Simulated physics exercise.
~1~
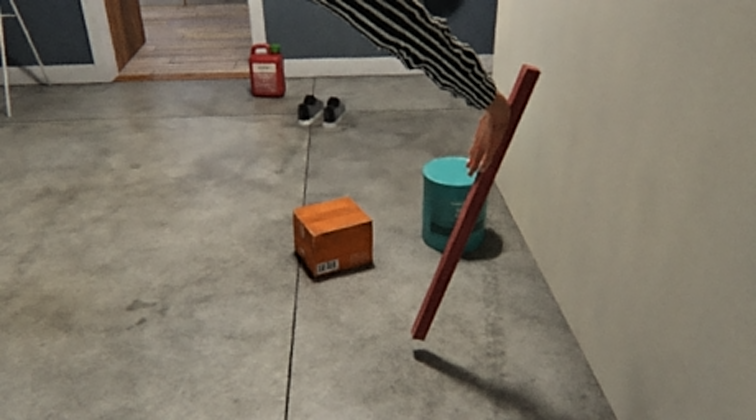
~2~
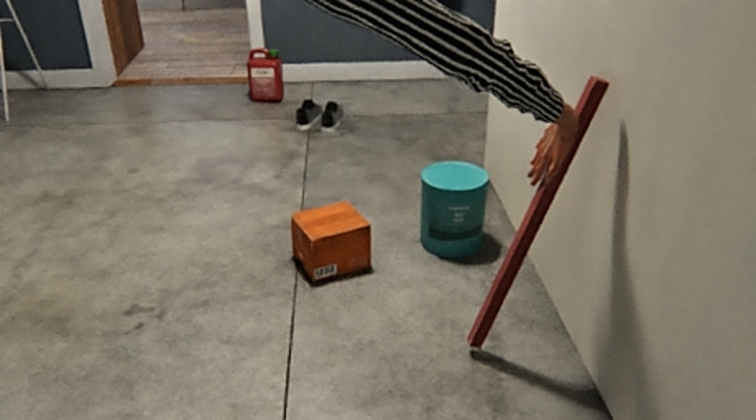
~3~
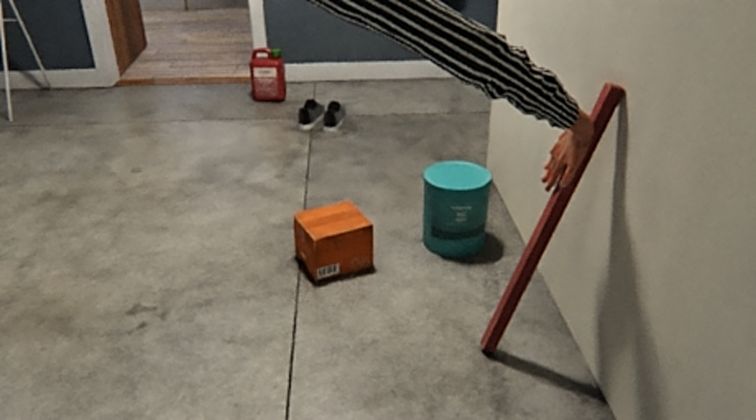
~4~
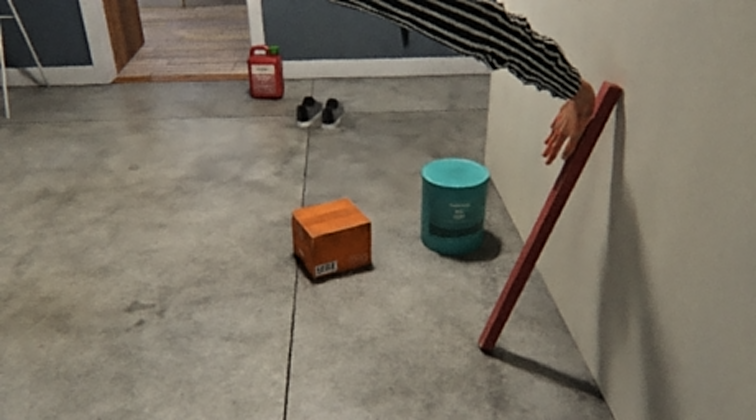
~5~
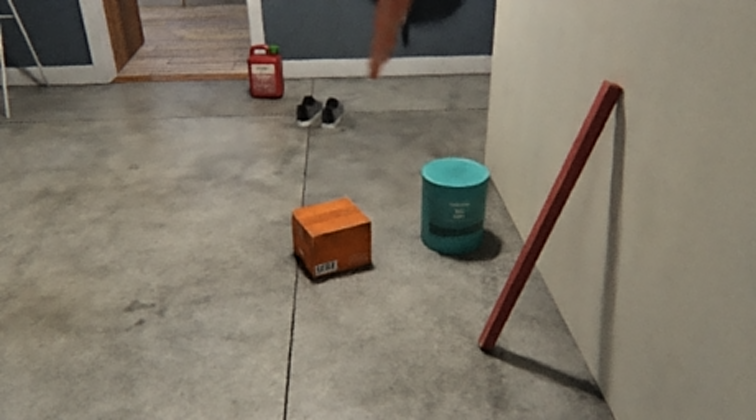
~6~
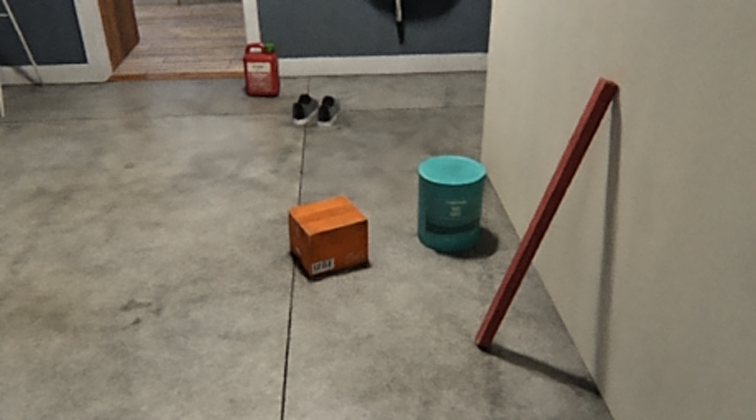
A bare pale wall rises on the right of a grey concrete floor, seen from slightly above by a gently swaying camera. An orange box sits near the middle with a turquoise pail to its right, while dark shoes and a red jug stand farther back near a doorway. A hand in a striped sleeve holds a slanting red pole and moves it right until its top rests against the wall. The hand settles the pole, then lets go and draws back out of view. The pole stays leaning, and the box and pail remain in place.
